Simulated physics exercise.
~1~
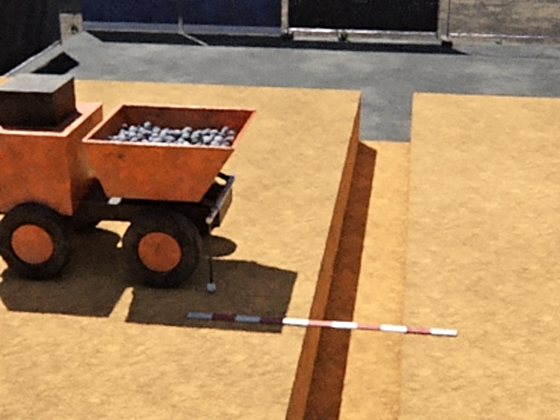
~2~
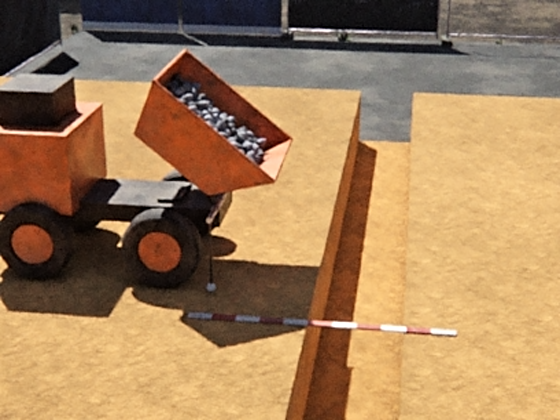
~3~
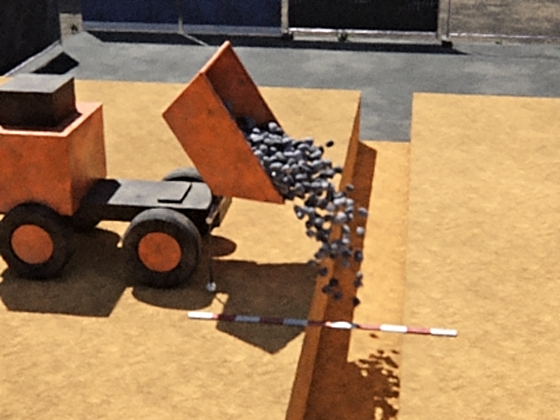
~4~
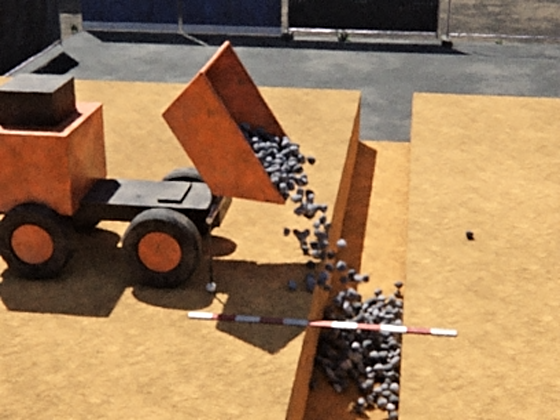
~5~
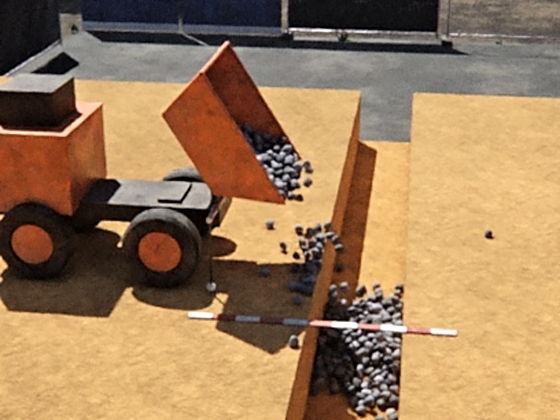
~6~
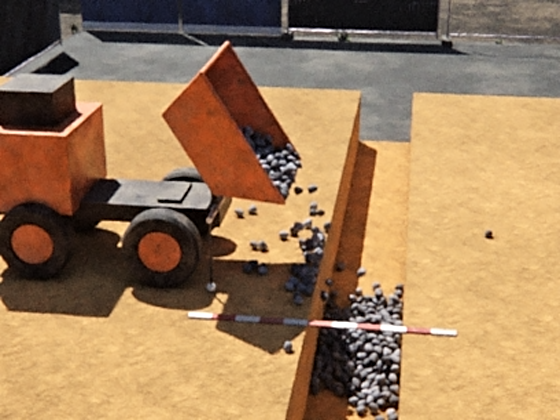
An orange dumper's skip tips right, spilling grey stones into a trench, with many remaining inside.
